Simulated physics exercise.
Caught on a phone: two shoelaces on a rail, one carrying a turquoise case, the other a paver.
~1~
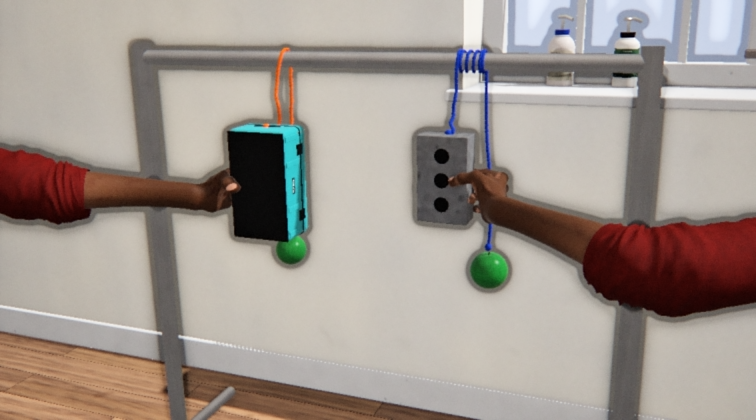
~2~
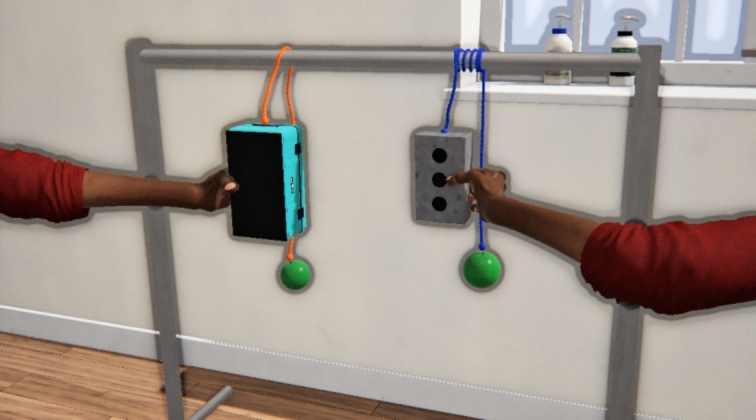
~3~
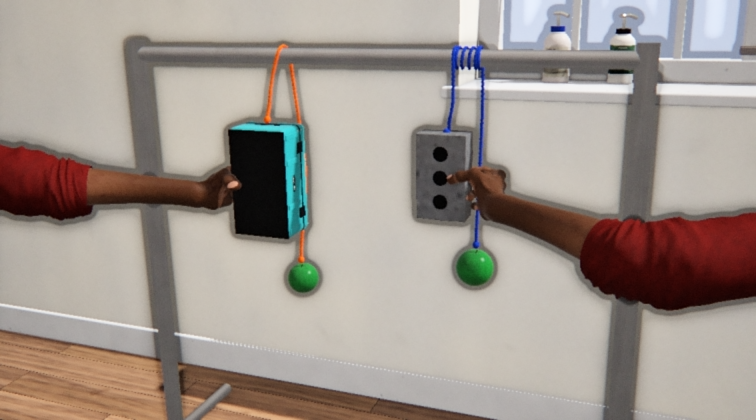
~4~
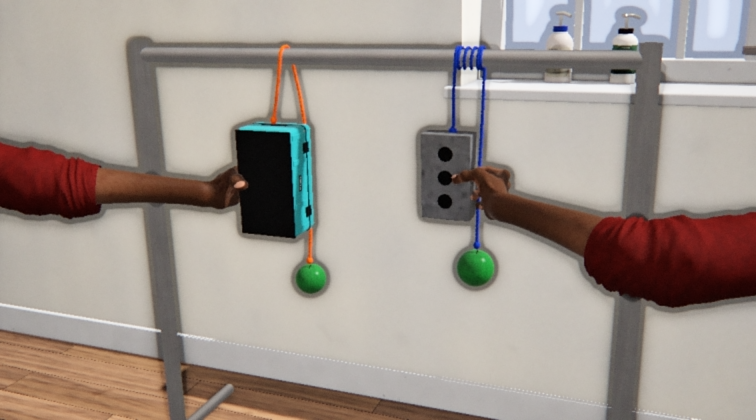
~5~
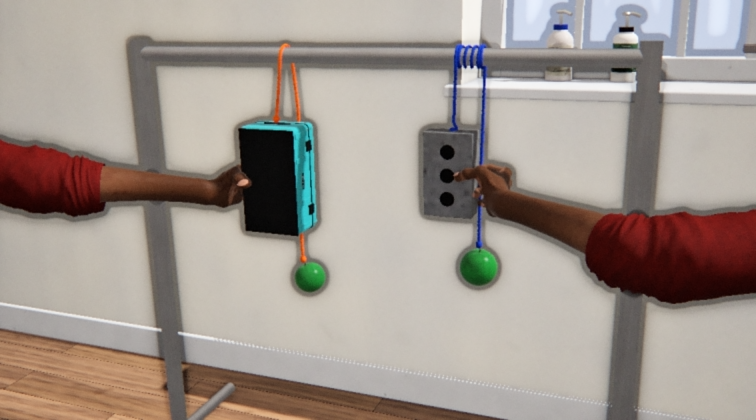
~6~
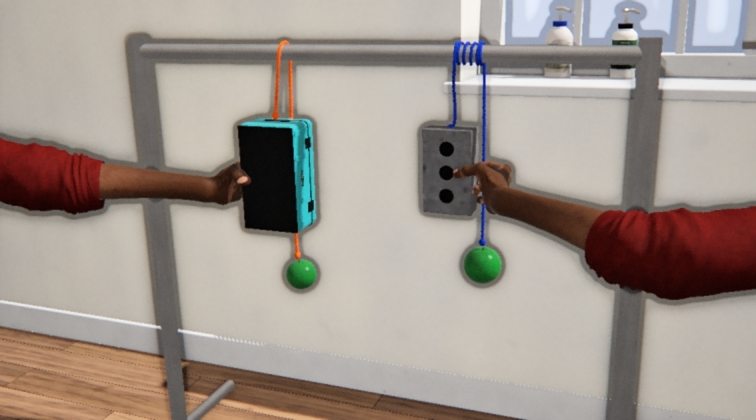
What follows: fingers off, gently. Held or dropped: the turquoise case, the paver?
In the end the turquoise case drops, the paver keeps its height.
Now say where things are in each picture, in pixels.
In the first picture, turquoise case (269, 182); paver (446, 178); left apple (291, 250); right apple (489, 270).
In the second picture, turquoise case (268, 181); paver (444, 177).
In the third picture, turquoise case (270, 179); paver (444, 175).
In the fourth picture, turquoise case (276, 179); paver (449, 175).
In the fifth picture, turquoise case (279, 178); paver (451, 173).
In the sixth picture, turquoise case (279, 175); paver (450, 170); left shoelace only laid over the rail; right shoelace wound several times round the rail.
Then, 0.32 s past the final frame, turquoise case dropping near (287, 268); paver still up near (454, 178).
Then, 0.66 s past the final frame, turquoise case on the floor; paver still up near (457, 177).
Then, 1.00 s past the final frame, turquoise case on the floor; paver still up near (454, 178).
When it is over, turquoise case on the floor; paver still up near (456, 177). The turquoise case pulls its rope through and the paver stays hanging.
